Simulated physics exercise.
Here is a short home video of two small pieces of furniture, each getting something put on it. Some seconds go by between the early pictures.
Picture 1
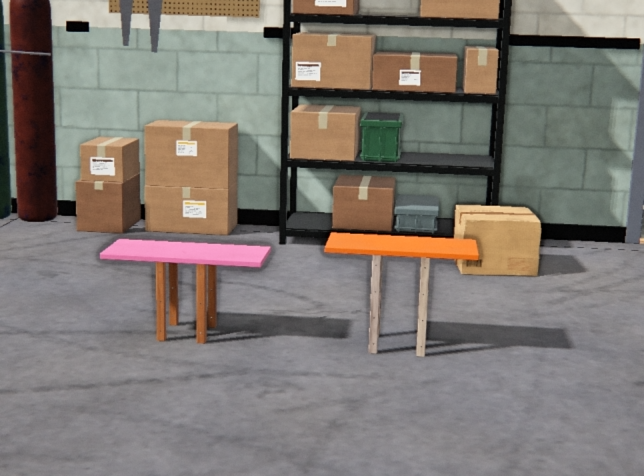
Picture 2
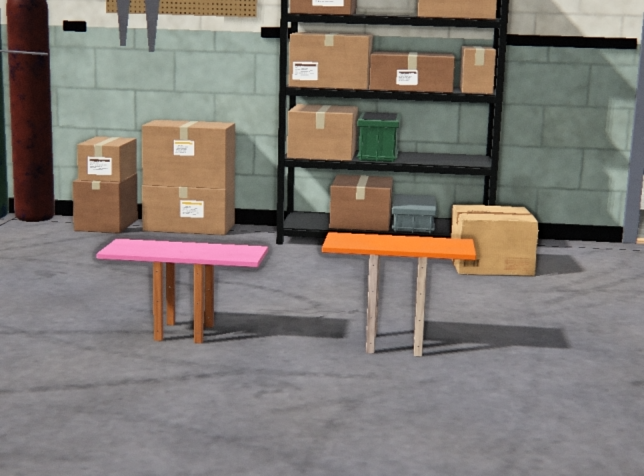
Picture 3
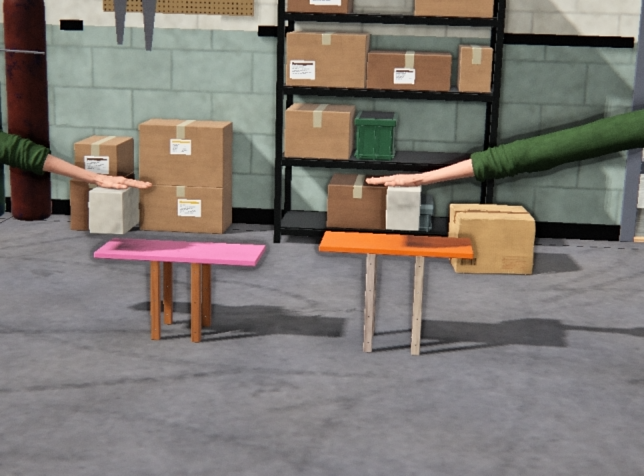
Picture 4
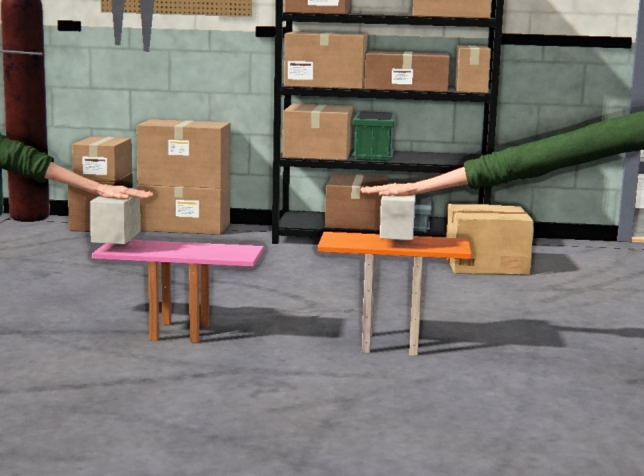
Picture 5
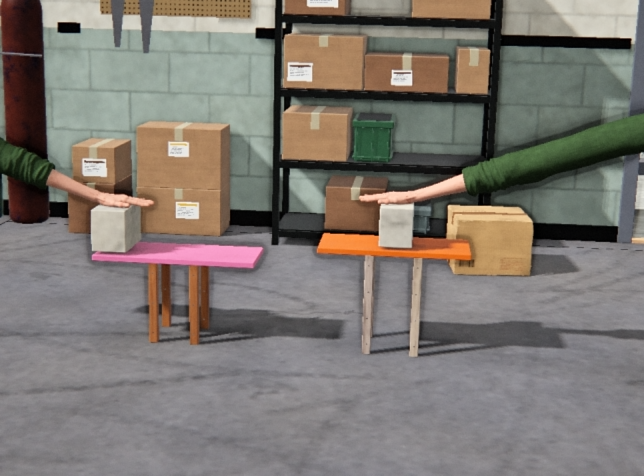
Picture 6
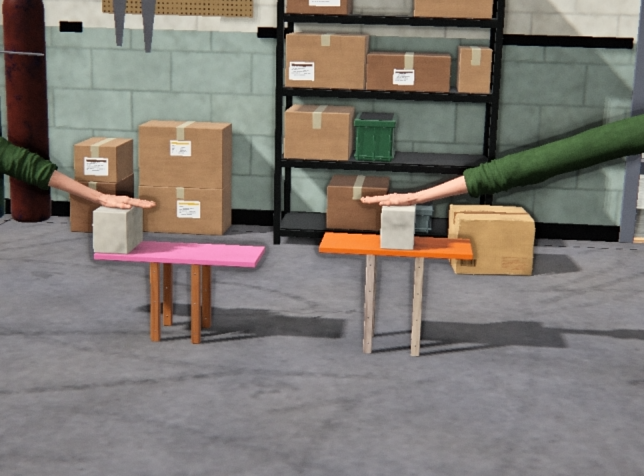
Two green-sleeved arms come in from the left and right above a pink trestle and an orange plant stand, each with a pale slab under its hand. The slabs move down onto the tops, the left one near the pink trestle's left end, and the hands stay on them.
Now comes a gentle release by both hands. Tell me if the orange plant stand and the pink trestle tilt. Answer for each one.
Result: Orange plant stand remains standing; pink trestle tumbles.
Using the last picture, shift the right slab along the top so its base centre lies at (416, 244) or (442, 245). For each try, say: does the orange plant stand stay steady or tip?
Well, it stays standing at first, and then it tips over.
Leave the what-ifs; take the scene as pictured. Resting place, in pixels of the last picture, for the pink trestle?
Look close to (104, 266) and you'll find its middle.
Then, 0.42 s past the last view, orange plant stand at rest near (396, 246); pink trestle leaning 26° off how it started near (143, 249).
Then, 0.60 s past the last view, orange plant stand at rest near (396, 246); pink trestle leaning 58° off how it started near (101, 260).
Finally, the orange plant stand holds firm, near (396, 246); the pink trestle overbalances, near (104, 266).
